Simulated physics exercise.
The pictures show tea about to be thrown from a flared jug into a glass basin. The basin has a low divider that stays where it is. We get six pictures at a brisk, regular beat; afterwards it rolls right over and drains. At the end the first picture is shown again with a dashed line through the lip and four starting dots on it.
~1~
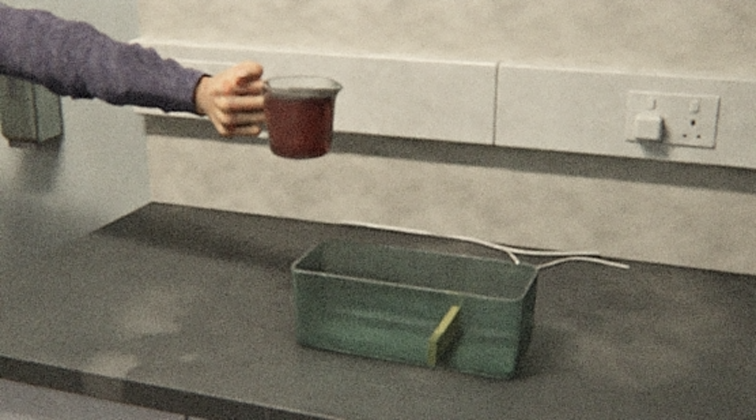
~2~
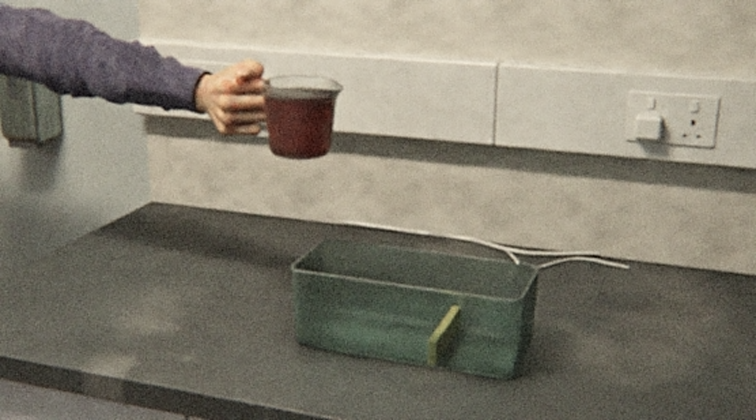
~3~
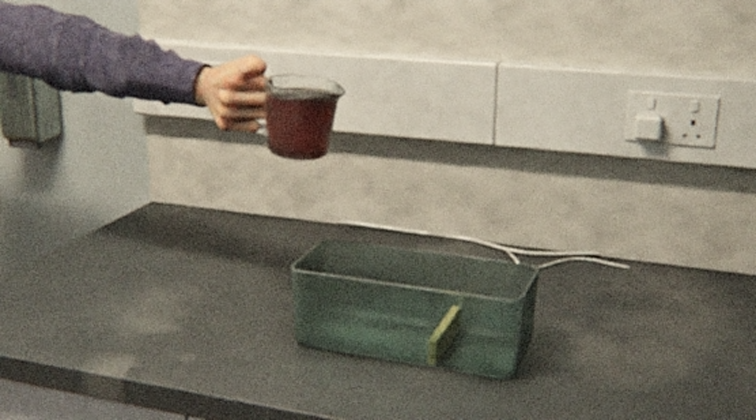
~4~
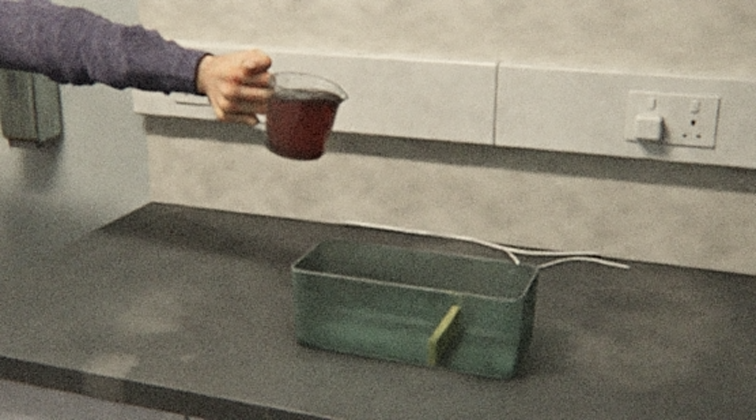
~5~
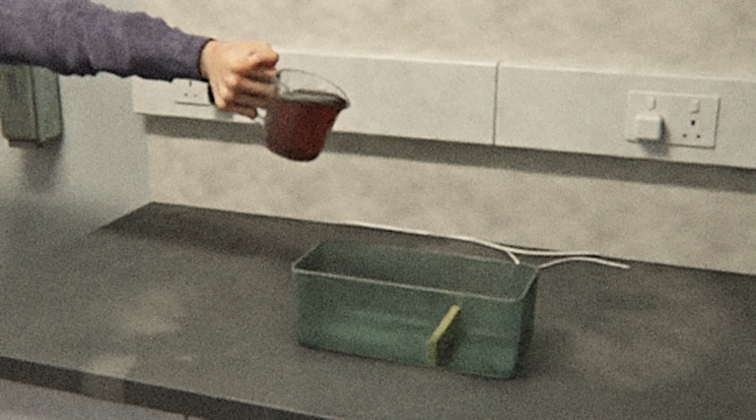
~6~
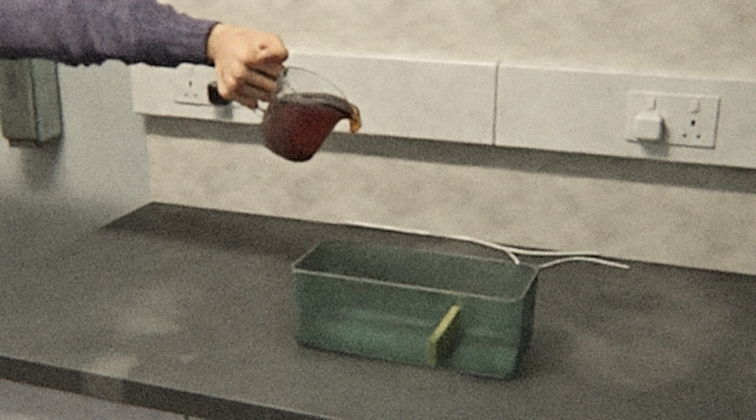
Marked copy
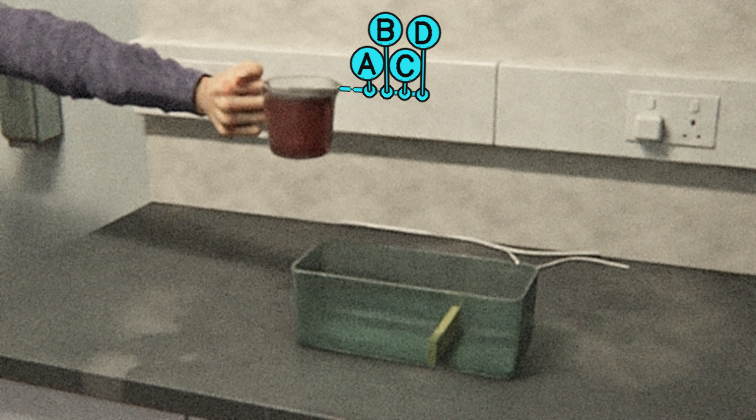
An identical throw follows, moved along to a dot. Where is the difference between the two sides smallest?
B.
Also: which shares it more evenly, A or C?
Place C.
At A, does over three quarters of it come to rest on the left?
Yes.
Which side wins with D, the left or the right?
The right one.
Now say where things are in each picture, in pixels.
The first picture shows upright, lip at (341, 88); basin from (297, 341) to (517, 378); top of the wall at (445, 323); nothing has left yet.
The second picture shows upright, lip at (341, 89); nothing has left yet.
The third picture shows tipped about 5°, lip at (343, 93); nothing has left yet.
The fourth picture shows tipped about 12°, lip at (346, 98); nothing has left yet.
The fifth picture shows tipped about 20°, lip at (349, 106); nothing has left yet.
The sixth picture shows tipped about 31°, lip at (351, 116); tea is over the lip, down to (357, 130).
On the marked copy, A at (369, 90); B at (387, 92); C at (404, 93); D at (422, 94).
With A, about 88 % ends left of the wall and 8 % right of it; 5 % is lost outside.
With B, about 51 % ends left of the wall and 47 % right of it; 3 % is lost outside.
With C, about 27 % ends left of the wall and 71 % right of it.
With D, about 16 % ends left of the wall and 82 % right of it.
